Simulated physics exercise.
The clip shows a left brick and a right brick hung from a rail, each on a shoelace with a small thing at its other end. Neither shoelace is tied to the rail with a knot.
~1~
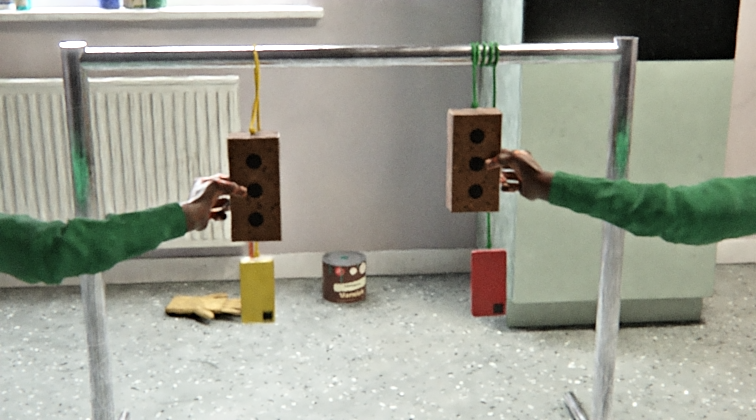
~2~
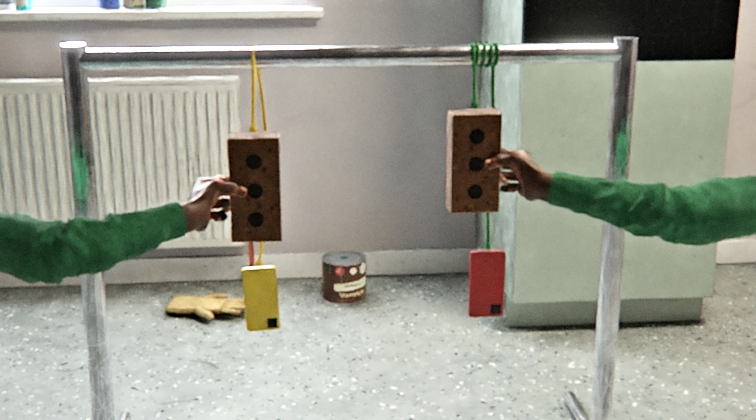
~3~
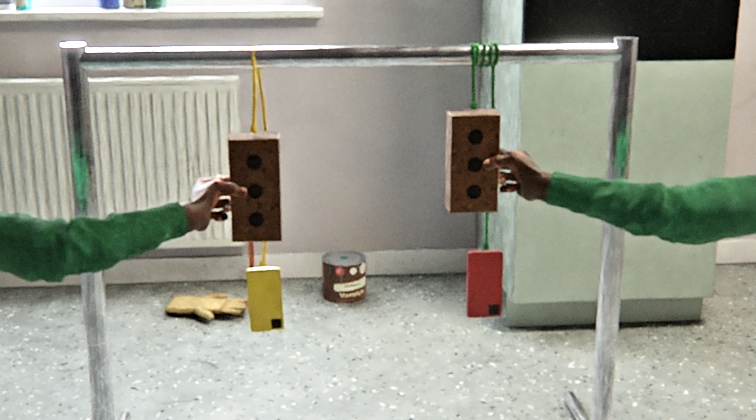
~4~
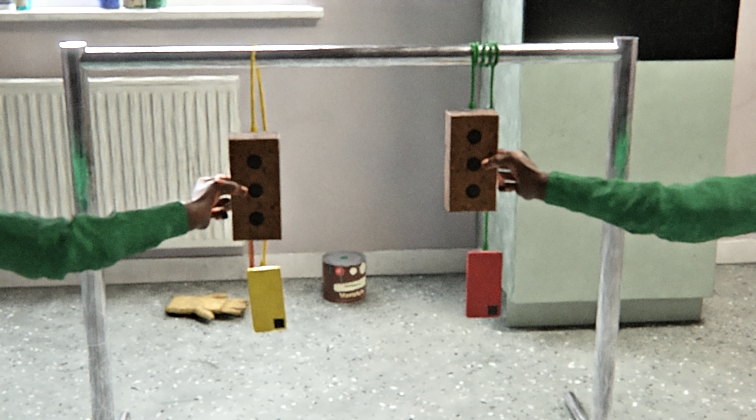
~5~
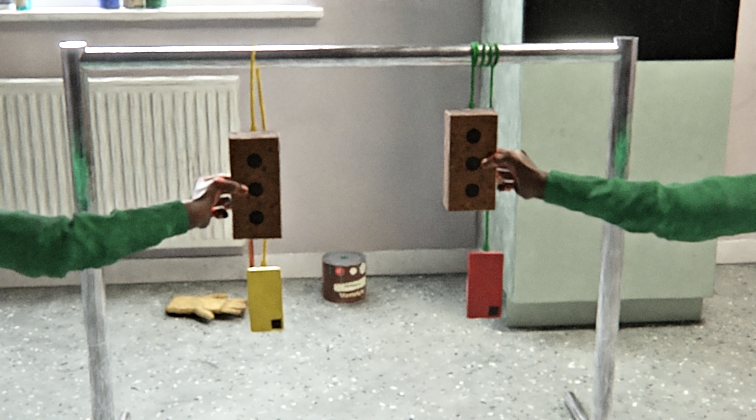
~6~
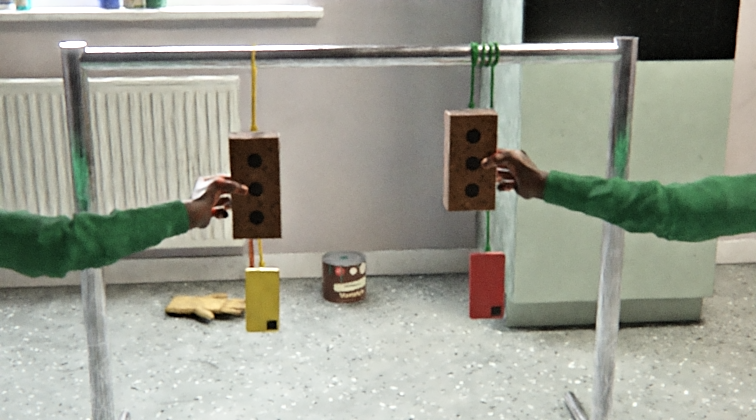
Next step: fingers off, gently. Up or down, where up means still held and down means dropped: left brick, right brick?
Left brick: Down; right brick: Up.
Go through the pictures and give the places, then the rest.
Left brick (255, 187); right brick (474, 161); left phone (258, 292); right phone (489, 283), in the first picture.
Left brick (255, 187); right brick (473, 161), in the second picture.
Left brick (256, 187); right brick (472, 161), in the third picture.
Left brick (256, 186); right brick (471, 161), in the fourth picture.
Left brick (256, 186); right brick (470, 160), in the fifth picture.
Left brick (256, 185); right brick (470, 160); left shoelace only laid over the rail; right shoelace wound several times round the rail, in the sixth picture.
Then, 0.40 s past the final frame, left brick dropping near (262, 330); right brick still up near (472, 155).
Then, 0.76 s past the final frame, left brick on the floor; right brick still up near (473, 152).
When it is over, left brick on the floor; right brick still up near (470, 151). The left brick runs down to the floor and the right brick is held.
